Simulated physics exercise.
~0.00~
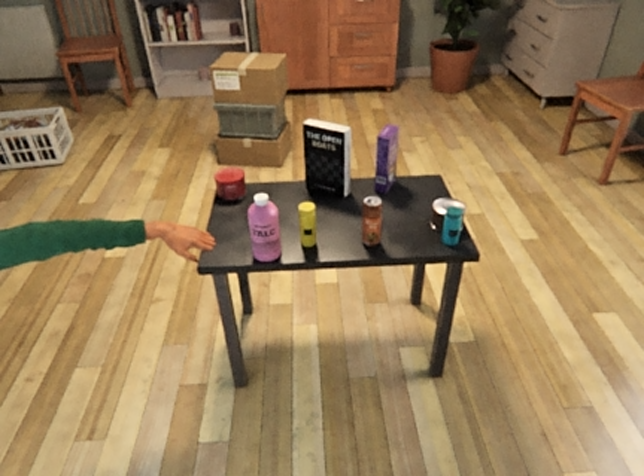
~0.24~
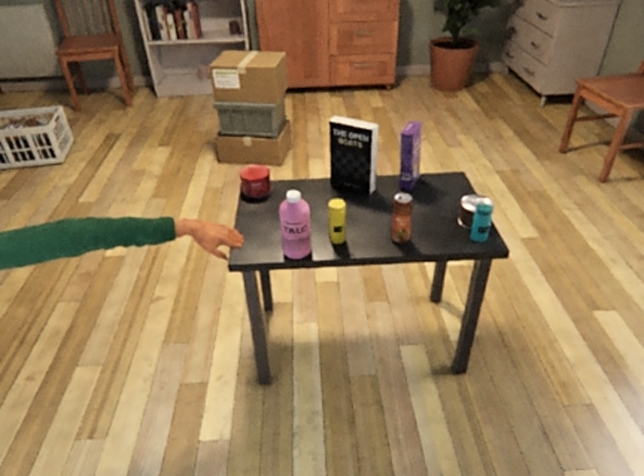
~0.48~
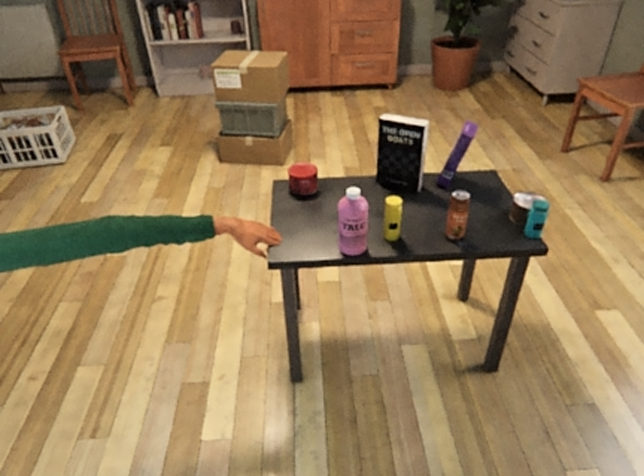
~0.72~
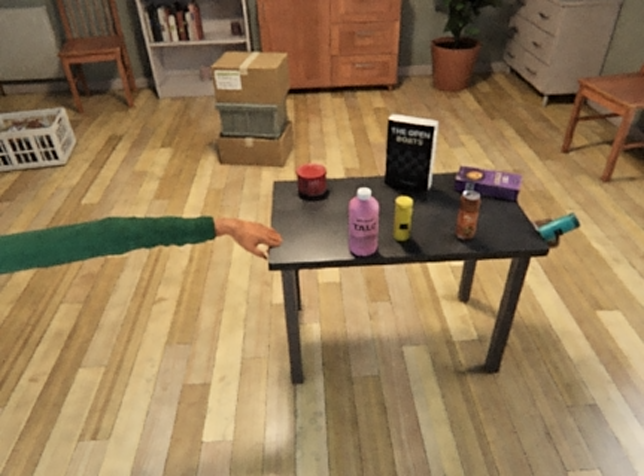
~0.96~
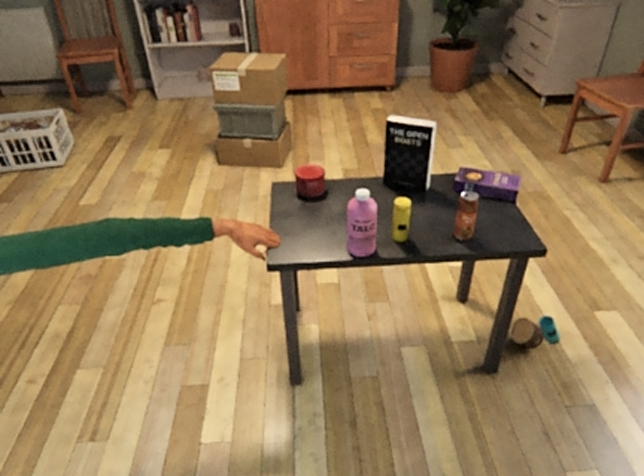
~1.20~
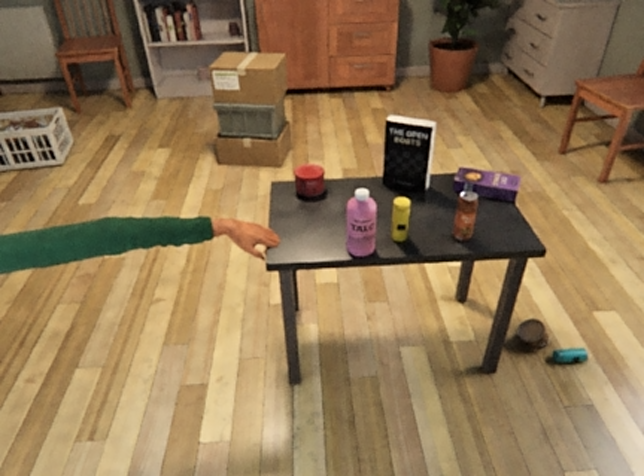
An arm drags a table right; a purple packet topples and two items fall off.
